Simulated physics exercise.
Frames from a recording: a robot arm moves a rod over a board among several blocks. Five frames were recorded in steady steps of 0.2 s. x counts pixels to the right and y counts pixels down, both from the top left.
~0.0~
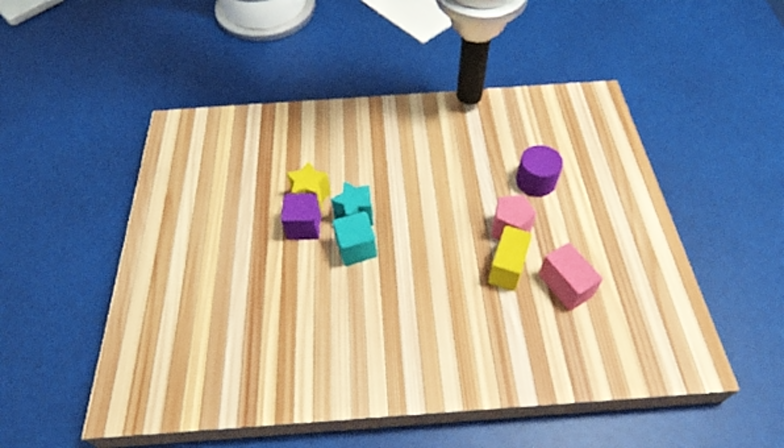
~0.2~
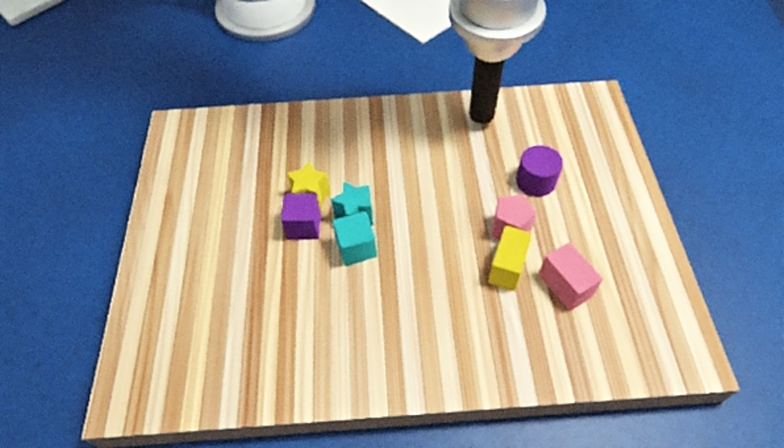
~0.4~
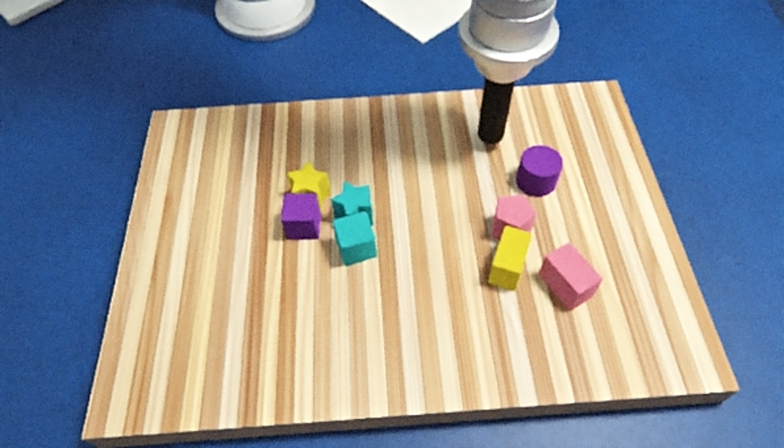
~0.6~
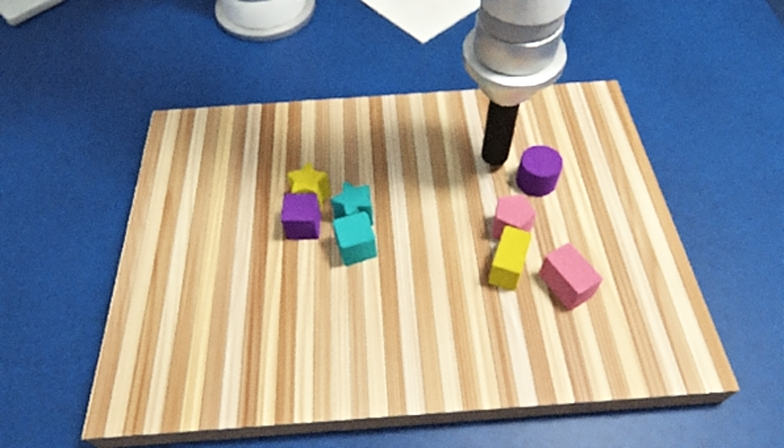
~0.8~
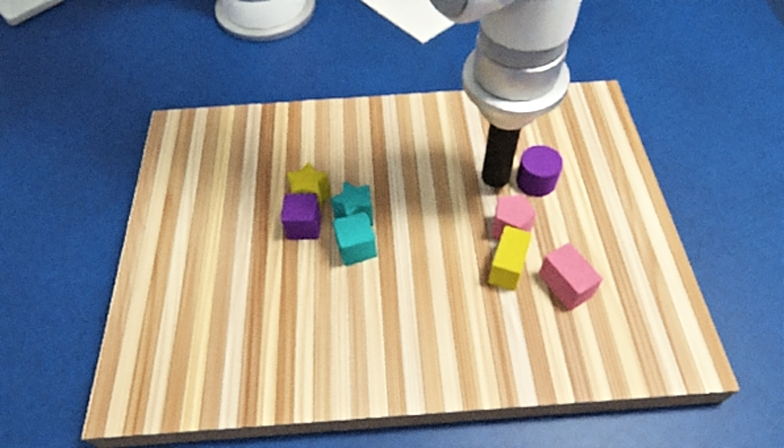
A robot arm holding a dark rod reaches over a striped wooden board on a blue surface, seen from above at an angle by a still camera. On the left sit a yellow star, a purple cube and two teal blocks; on the right, a purple cylinder, two pink blocks and a yellow one. The rod moves from the far edge toward the viewer, drifting slightly right, while the blocks stay still.
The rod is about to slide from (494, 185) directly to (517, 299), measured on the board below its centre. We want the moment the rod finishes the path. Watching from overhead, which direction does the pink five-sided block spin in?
Viewed from the top, it goes anticlockwise.
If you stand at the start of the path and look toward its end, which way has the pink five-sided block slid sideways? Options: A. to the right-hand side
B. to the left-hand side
The one that fits is B, to the left-hand side.
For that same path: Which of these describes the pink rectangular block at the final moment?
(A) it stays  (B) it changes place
The correct letter is B.
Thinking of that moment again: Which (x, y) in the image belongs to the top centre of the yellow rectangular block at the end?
In the picture, it is at (534, 310).
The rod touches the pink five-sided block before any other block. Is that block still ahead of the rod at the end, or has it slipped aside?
Left aside or behind.
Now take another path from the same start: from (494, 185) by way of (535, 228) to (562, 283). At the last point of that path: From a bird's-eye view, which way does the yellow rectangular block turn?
From above, the yellow rectangular block will be seen to turn anti-clockwise.
The first path, step by step. One third of the way, rod at (503, 213); yellow rectangular block at (517, 264), turned 20° clockwise; pink five-sided block at (525, 225), turned 20° anticlockwise.
Two thirds of the way, rod at (511, 250); yellow rectangular block at (527, 284), turned 85° clockwise; pink five-sided block at (547, 255), turned 60° anticlockwise; pink rectangular block at (592, 280).
At the end, rod at (519, 292); yellow rectangular block at (534, 310), turned 55° clockwise; pink five-sided block at (555, 263), turned 85° anticlockwise; purple cylinder not moved; pink rectangular block at (603, 284).
